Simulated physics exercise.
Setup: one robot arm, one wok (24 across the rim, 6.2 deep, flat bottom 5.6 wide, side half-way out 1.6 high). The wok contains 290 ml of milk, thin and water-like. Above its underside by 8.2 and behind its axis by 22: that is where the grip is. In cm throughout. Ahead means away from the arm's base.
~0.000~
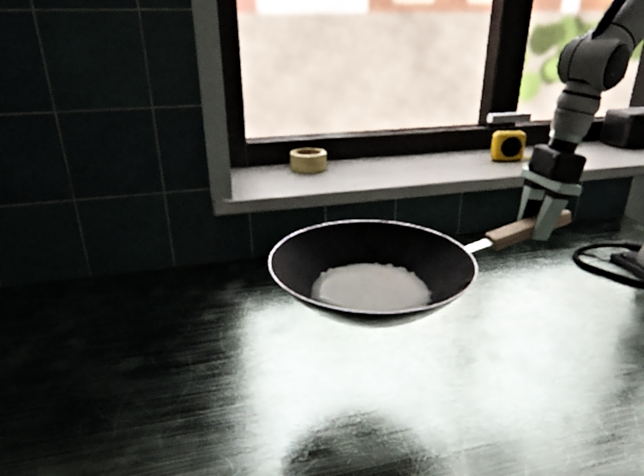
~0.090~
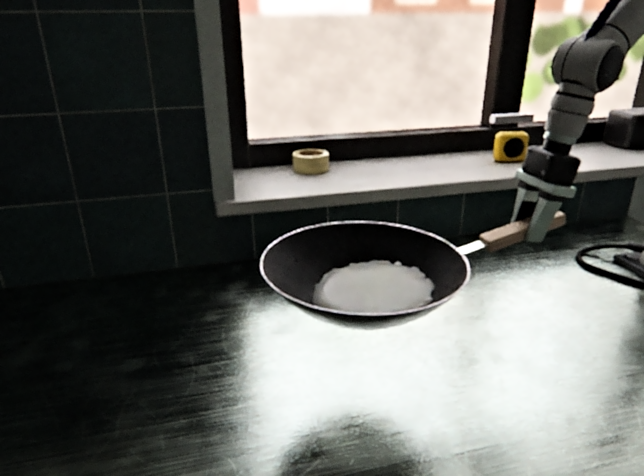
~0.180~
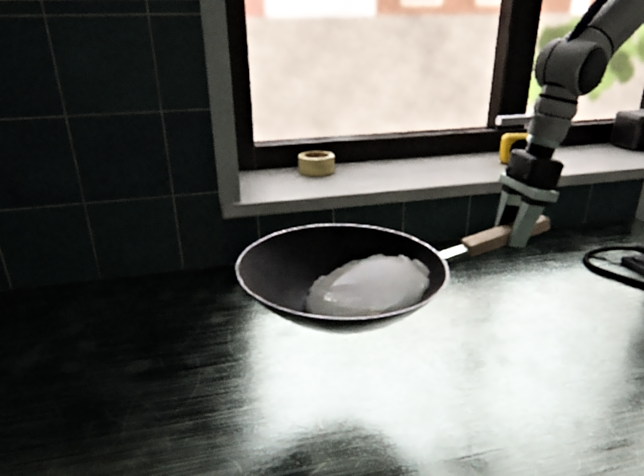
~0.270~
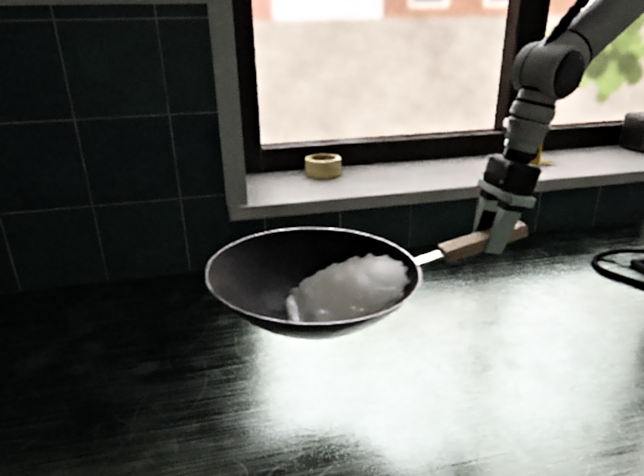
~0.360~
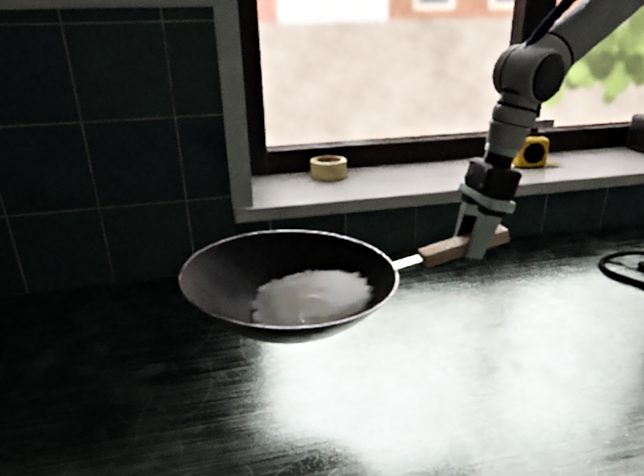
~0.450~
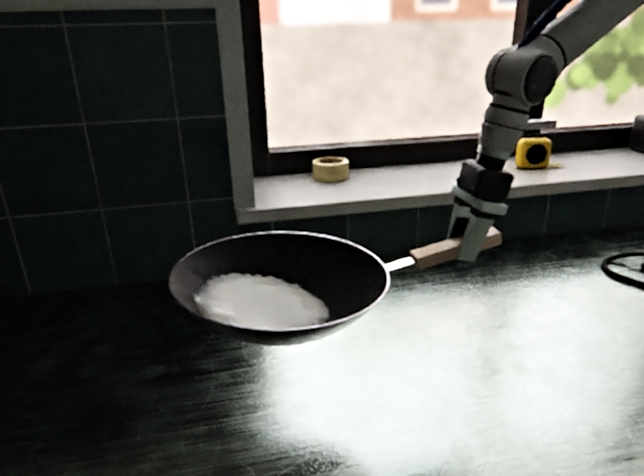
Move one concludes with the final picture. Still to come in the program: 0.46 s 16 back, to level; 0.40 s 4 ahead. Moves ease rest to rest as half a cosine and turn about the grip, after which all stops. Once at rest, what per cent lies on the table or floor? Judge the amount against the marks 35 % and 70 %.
It is above 70 %.
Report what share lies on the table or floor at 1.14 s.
Reading: Around 35 %.
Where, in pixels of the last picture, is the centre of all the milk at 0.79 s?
(334, 326), roughly.
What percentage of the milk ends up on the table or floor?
The share comes out near 80 %.
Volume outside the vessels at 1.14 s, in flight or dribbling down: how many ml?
About 110 ml.
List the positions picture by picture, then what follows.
Wok middle at (370, 283), level; upper third of the milk around (369, 290), from x 310 to 430, top at y 265; 290 ml in the wok, in the first frame.
Wok middle at (363, 284), level; upper third of the milk around (385, 286), from x 310 to 430, top at y 265, in the second frame.
Wok middle at (341, 288), tilted 1° backward; upper third of the milk around (393, 279), from x 305 to 425, top at y 255, in the third frame.
Wok middle at (313, 292), tilted 2° backward; upper third of the milk around (375, 279), from x 285 to 405, top at y 255, in the fourth frame.
Wok middle at (290, 296), tilted 3° backward; upper third of the milk around (333, 293), from x 255 to 370, top at y 270, in the fifth frame.
Wok middle at (281, 298), tilted 3° backward; upper third of the milk around (234, 305), from x 195 to 330, top at y 275; 290 ml in the wok, in the sixth frame.
By 0.79 s, level, liquid up to 17 above the table; 180 ml in the wok, 35 ml on the table or floor, 70 ml in the air or running down outside.
By 1.14 s, level, liquid up to 17 above the table; 105 ml on the table or floor, 70 ml in the wok, 115 ml in the air or running down outside.
By 1.51 s, level, liquid up to 17 above the table; 220 ml on the table or floor, 55 ml in the wok, 15 ml in the air or running down outside.
By 2.31 s, level, liquid up to 14 above the table; 235 ml on the table or floor, 55 ml in the wok.
Final state, 235 ml on the table or floor, 55 ml in the wok. That is 81 % on the table or floor.
